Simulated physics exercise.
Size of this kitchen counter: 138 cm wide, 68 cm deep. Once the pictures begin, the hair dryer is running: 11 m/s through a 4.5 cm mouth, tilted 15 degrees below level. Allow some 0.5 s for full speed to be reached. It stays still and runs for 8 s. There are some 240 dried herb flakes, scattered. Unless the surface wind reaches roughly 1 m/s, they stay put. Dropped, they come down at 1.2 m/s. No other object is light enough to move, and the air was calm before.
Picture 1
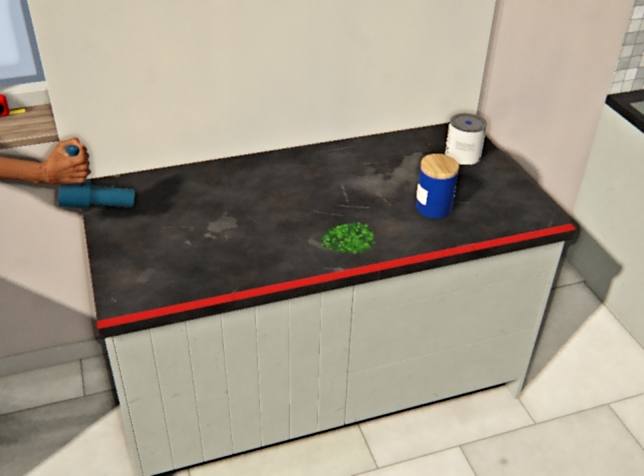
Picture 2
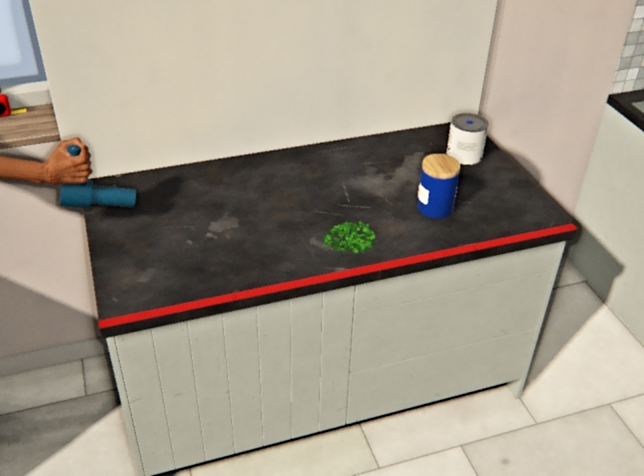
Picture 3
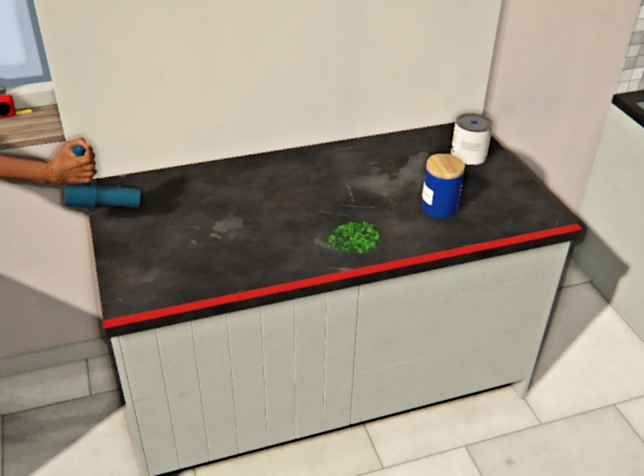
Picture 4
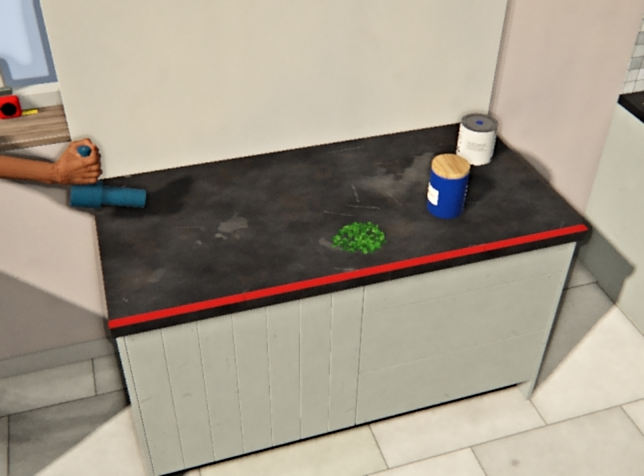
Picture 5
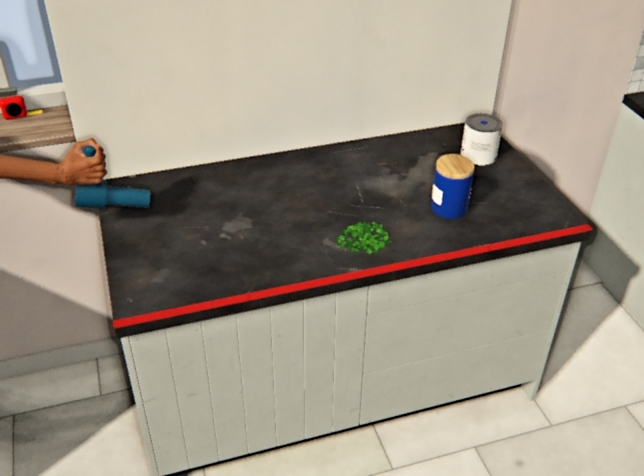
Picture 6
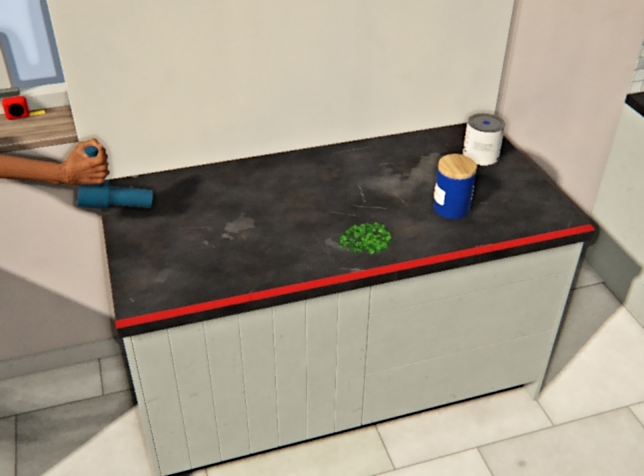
To begin with, a hand at the left holds a teal hair dryer pointing right over a dark, red-edged counter, with a small pile of green flakes, a blue jar and a white tin on it. The view then drifts slightly, shifting everything a little rightward, while the flakes stay still.
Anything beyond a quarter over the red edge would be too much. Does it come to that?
I reckon that edge claims more than a quarter of the pile.
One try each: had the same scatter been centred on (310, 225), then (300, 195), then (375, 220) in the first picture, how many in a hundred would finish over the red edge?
Roughly 80 %, then 0 %, then 80 %.
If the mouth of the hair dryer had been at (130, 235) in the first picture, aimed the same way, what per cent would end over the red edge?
My estimate is close to 40 percent.
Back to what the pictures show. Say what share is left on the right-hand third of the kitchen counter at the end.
Roughly 10 in a hundred.
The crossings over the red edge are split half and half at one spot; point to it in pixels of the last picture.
I'd point to somewhere near (492, 251).
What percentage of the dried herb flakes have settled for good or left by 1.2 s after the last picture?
I reckon around 90 per cent.
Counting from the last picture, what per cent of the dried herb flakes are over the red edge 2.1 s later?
Roughly 90 per cent.
Then, 1.2 s after the last picture the count stands so, 87 % are over the red edge.
Then, 2.1 s after the last picture the count stands so, 87 % are over the red edge.
Then, 4.0 s after the last picture the count stands so, 88 % are over the red edge.
Then, 7.6 s after the last picture, at the end, 88 % are over the red edge.
